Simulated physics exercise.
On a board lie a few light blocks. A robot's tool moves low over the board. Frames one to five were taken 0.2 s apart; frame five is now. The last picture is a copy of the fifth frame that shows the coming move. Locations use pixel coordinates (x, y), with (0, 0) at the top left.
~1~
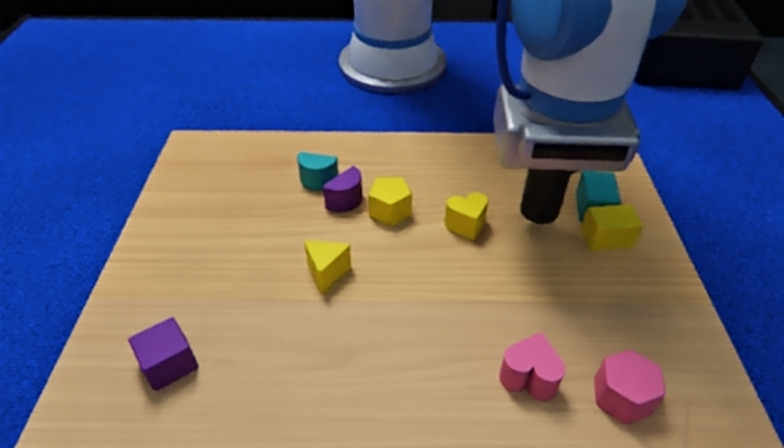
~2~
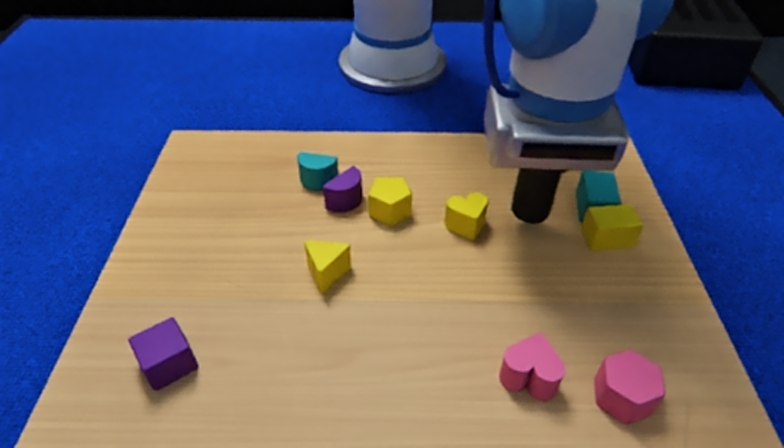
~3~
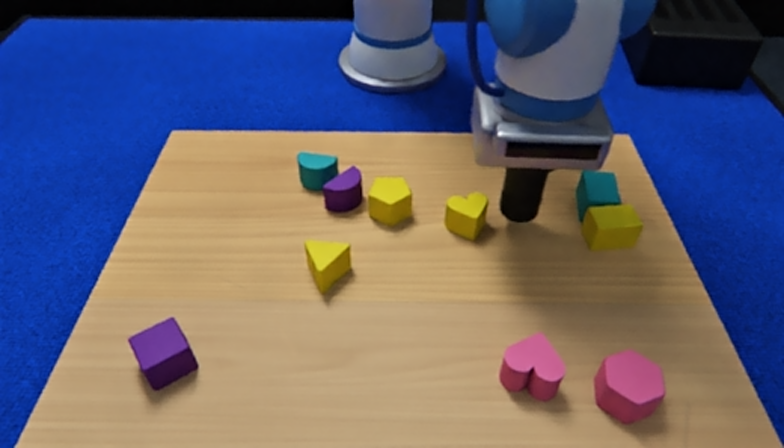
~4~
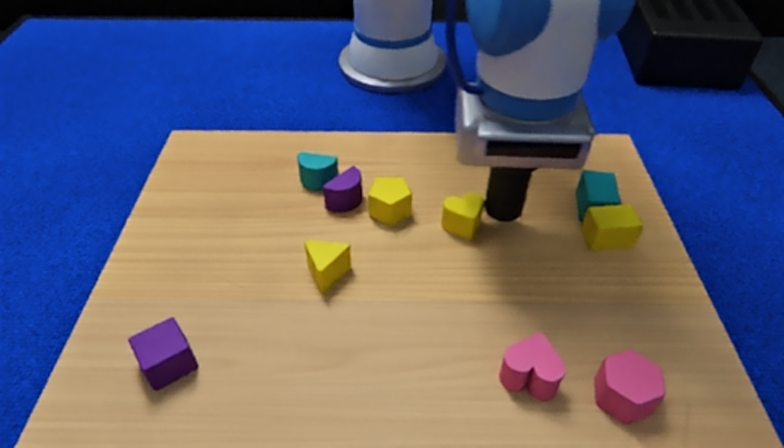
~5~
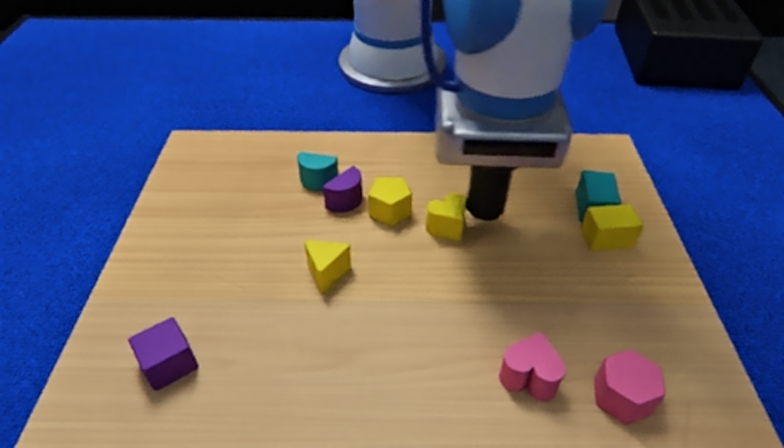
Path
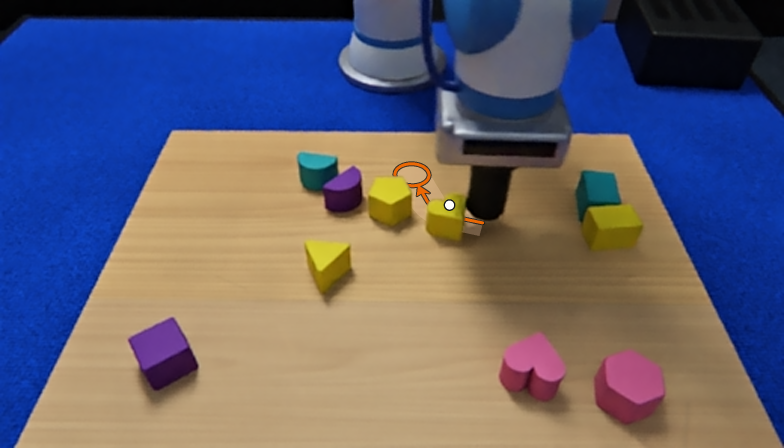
On a wooden board with colourful blocks, a robot arm's dark tool slides left, then pushes the yellow heart slightly left.
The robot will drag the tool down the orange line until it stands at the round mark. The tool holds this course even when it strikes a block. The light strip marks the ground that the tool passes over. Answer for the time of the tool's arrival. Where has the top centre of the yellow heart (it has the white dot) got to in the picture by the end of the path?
It is at (418, 208).
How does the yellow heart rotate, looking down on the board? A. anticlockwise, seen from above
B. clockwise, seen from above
Correct choice: A.
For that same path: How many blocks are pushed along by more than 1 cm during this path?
I foresee one block being moved.
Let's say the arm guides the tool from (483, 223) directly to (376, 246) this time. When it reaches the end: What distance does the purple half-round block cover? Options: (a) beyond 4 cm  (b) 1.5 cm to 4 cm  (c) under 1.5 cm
Letter c.
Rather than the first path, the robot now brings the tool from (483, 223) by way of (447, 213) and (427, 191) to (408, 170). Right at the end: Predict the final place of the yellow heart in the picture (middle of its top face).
The point I'd pick in the picture is (423, 206).
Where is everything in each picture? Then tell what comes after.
Tool's lower end at (539, 212); yellow pentagonal block at (390, 189); yellow heart at (469, 203), in the first picture.
Tool at (530, 211); blocks still, in the second picture.
Tool at (518, 211); blocks still, in the third picture.
Tool at (503, 210); yellow heart at (466, 203), in the fourth picture.
Tool at (485, 209); yellow pentagonal block at (390, 189); yellow heart at (450, 205), in the fifth picture.
Drawn move, from (483, 223) via (447, 215) and (424, 196), ending at (412, 175); the dot is on the yellow heart.
On the path given first. One third of the way, tool at (448, 201); yellow heart at (421, 207), turned 50° anticlockwise.
Two thirds of the way, tool at (425, 181); yellow heart at (418, 208), turned 55° anticlockwise.
At the end, tool at (413, 160); yellow pentagonal block still; yellow heart at (418, 208), turned 55° anticlockwise.
